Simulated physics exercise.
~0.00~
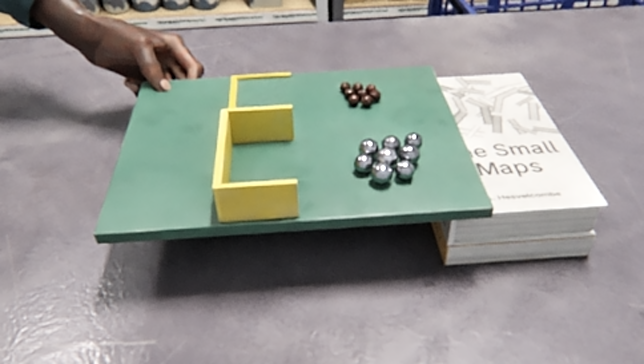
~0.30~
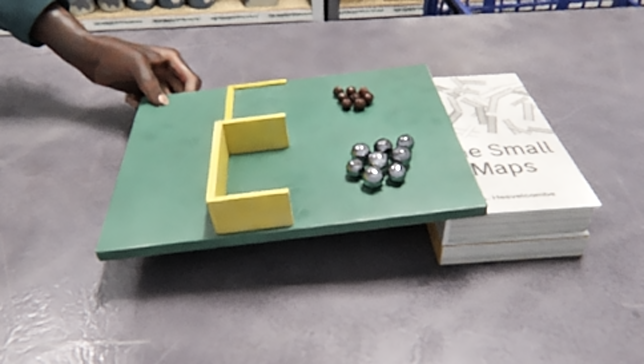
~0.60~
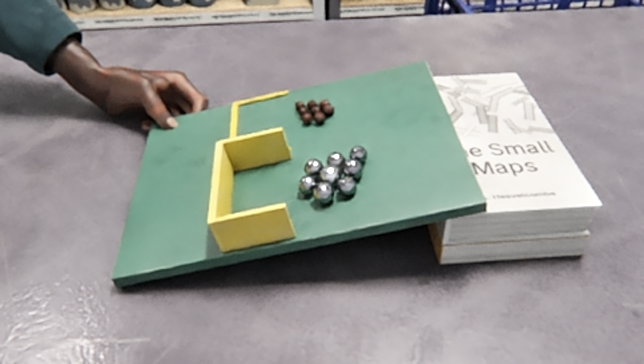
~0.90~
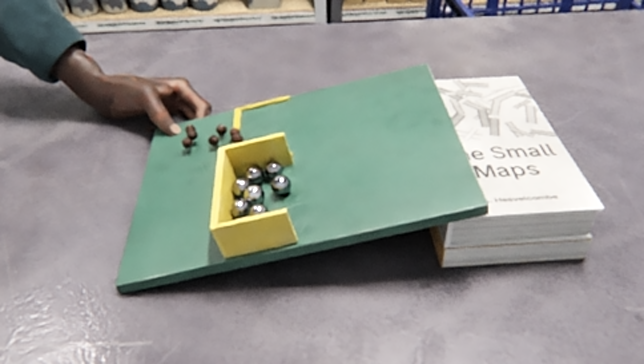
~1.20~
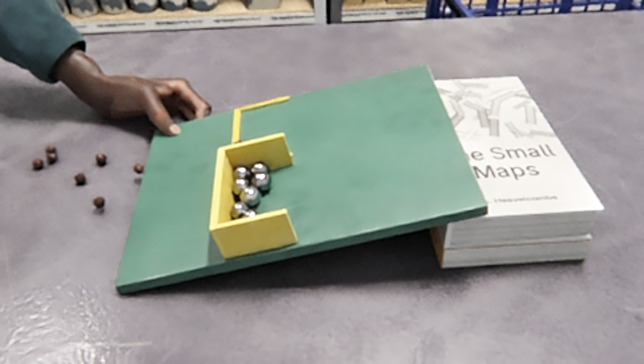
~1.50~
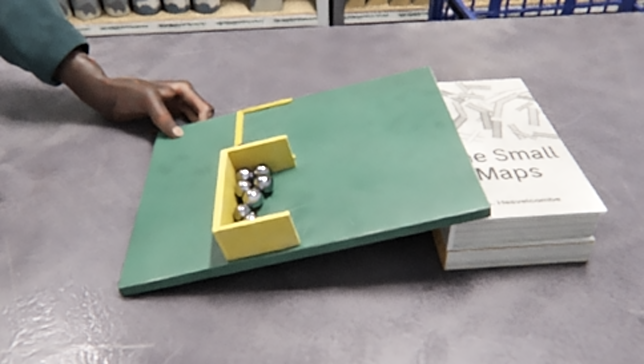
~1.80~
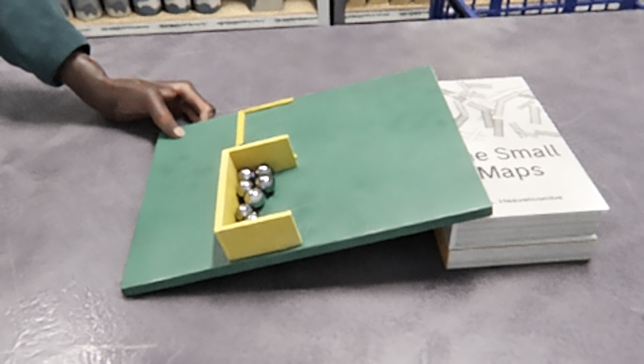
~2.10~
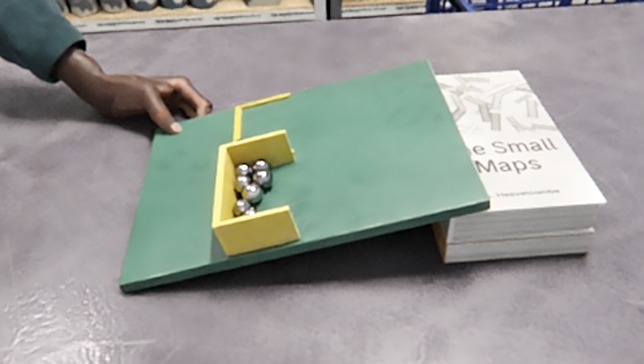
On a grey table, a hand tilts a green board; yellow strips stop only silver balls.
